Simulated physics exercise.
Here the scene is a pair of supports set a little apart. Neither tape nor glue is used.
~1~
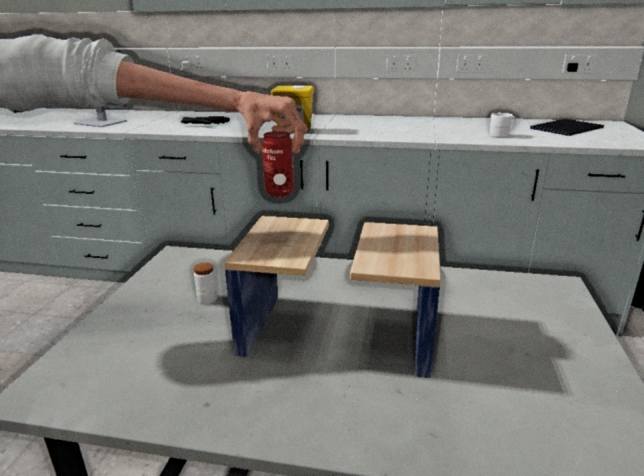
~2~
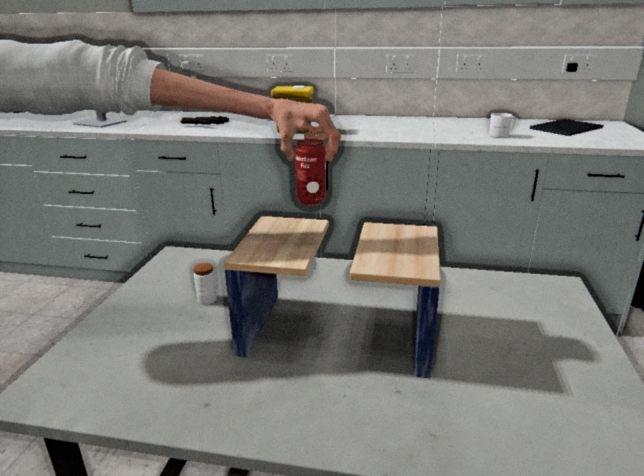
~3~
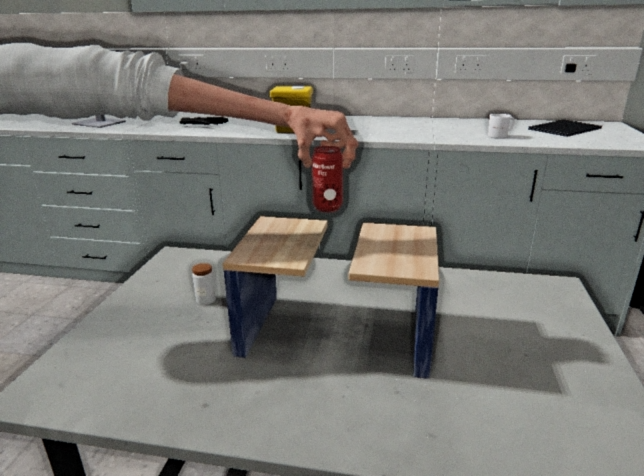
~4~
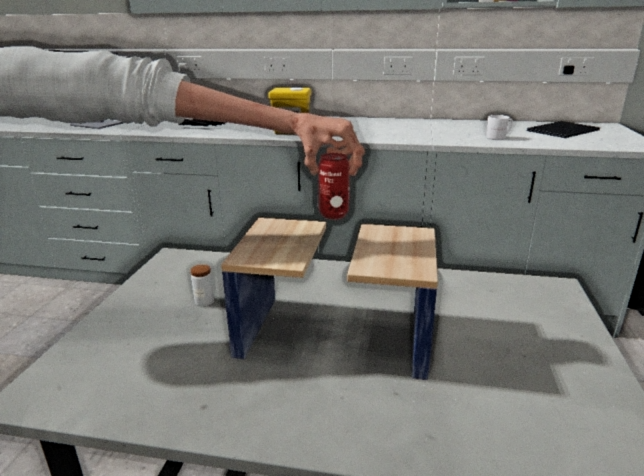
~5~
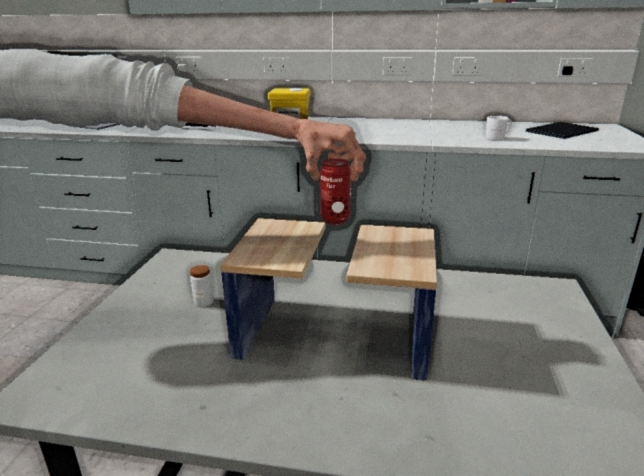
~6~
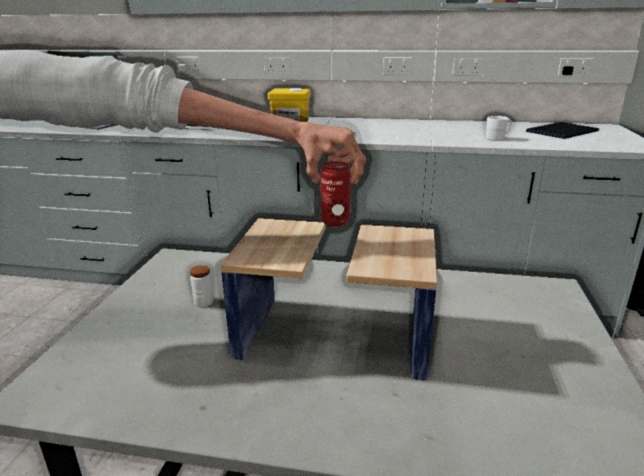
To begin with, a hand reaching in from the left holds a red can in the air above two wooden-topped supports on a table, with a white shaker nearby. The hand carries the can rightward and slightly down, then lowers it a little more above the gap between the supports.
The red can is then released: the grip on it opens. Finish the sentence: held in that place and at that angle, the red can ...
It slips through.
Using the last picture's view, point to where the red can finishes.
Around (335, 312).
Then, 0.20 s past the last view, red can displaced about its own width near (335, 218).
Then, 0.30 s past the last view, red can displaced well along near (335, 283).
Then, 0.40 s past the last view, red can displaced well along near (335, 307).
Finally, moved from the start, red can; white shaker still in place. Final places as the last picture's camera would see them, red can near (335, 312). The can drops through.
